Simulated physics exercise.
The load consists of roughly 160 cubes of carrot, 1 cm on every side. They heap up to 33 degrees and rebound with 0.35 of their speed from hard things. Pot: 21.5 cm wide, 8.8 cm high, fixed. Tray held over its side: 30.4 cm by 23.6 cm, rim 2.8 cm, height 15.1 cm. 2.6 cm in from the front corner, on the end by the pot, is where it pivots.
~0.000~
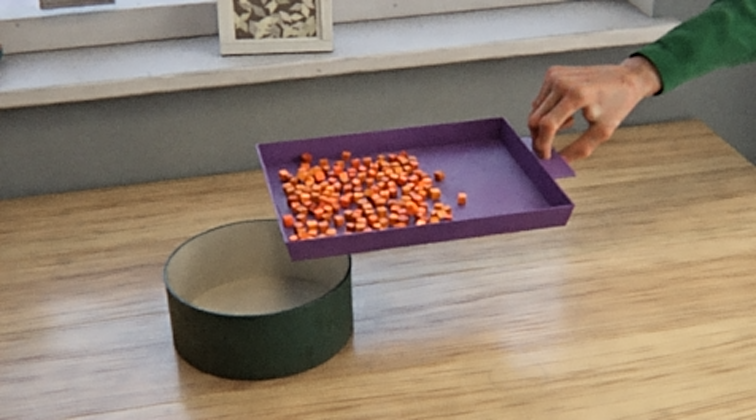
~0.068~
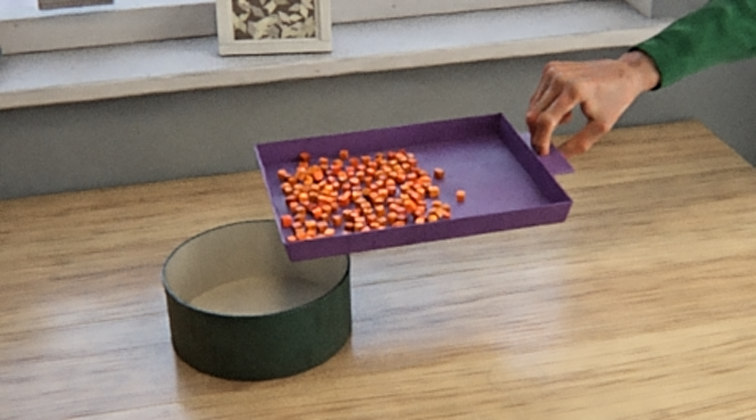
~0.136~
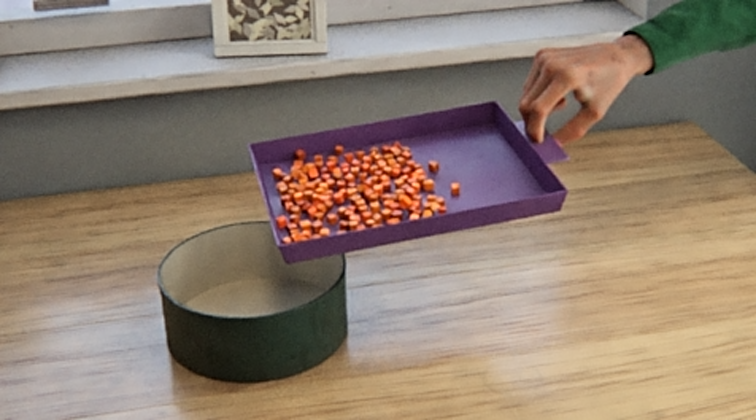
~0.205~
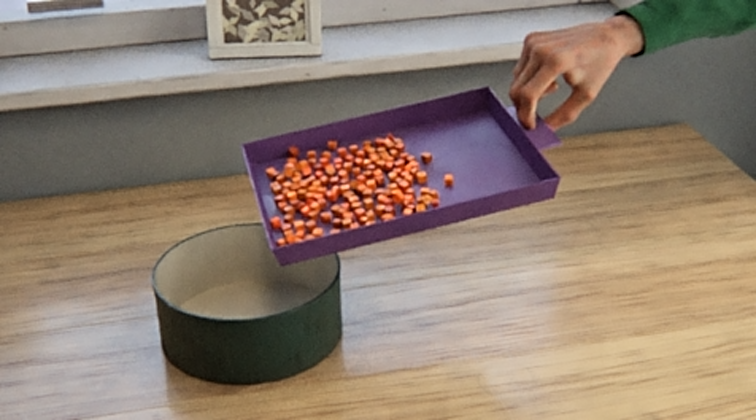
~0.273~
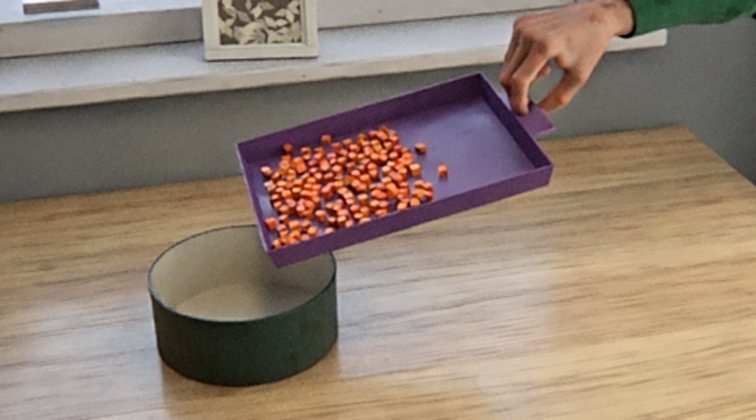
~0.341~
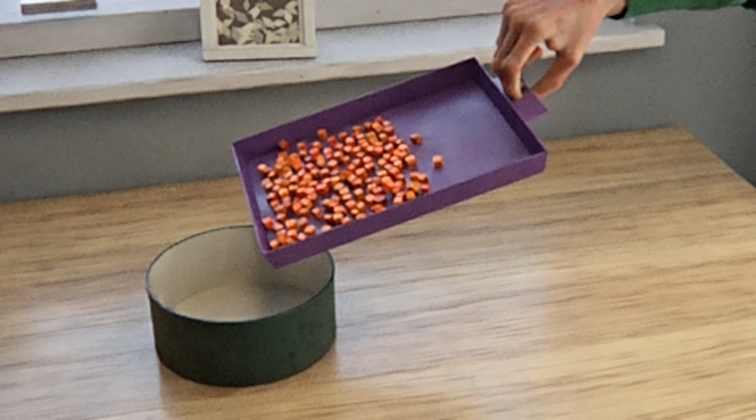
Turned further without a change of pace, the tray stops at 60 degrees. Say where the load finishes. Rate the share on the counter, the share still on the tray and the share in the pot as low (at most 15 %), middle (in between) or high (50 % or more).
Counter - low; tray - high; pot - low.
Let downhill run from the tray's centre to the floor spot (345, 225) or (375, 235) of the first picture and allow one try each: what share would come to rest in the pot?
Around 0 % for the first direction, around 0 % for the second.
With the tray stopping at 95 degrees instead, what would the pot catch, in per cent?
Around 70 %, I reckon.
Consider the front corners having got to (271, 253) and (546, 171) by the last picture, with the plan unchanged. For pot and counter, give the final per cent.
Pot 0 % / counter 15 %.
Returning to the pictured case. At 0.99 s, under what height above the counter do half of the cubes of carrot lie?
Some 20 cm above the counter.
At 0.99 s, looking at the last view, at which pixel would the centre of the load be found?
At that moment the load's centre is around (275, 184).
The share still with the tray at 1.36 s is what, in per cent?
Something like 95 percent, roughly.
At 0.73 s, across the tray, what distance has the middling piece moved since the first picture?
Around 2 centimetres.
After 0.73 s, tilt 37 degrees; the tray holds 100 %, the pot 0 %.
After 0.99 s, tilt 51 degrees; the tray holds 100 %, the pot 0 %.
After 1.36 s, tilt 60 degrees; the tray holds 95 %, the pot 0 %.
At rest (2.4 s), counter 0 %, tray 95 %, pot 5 %.
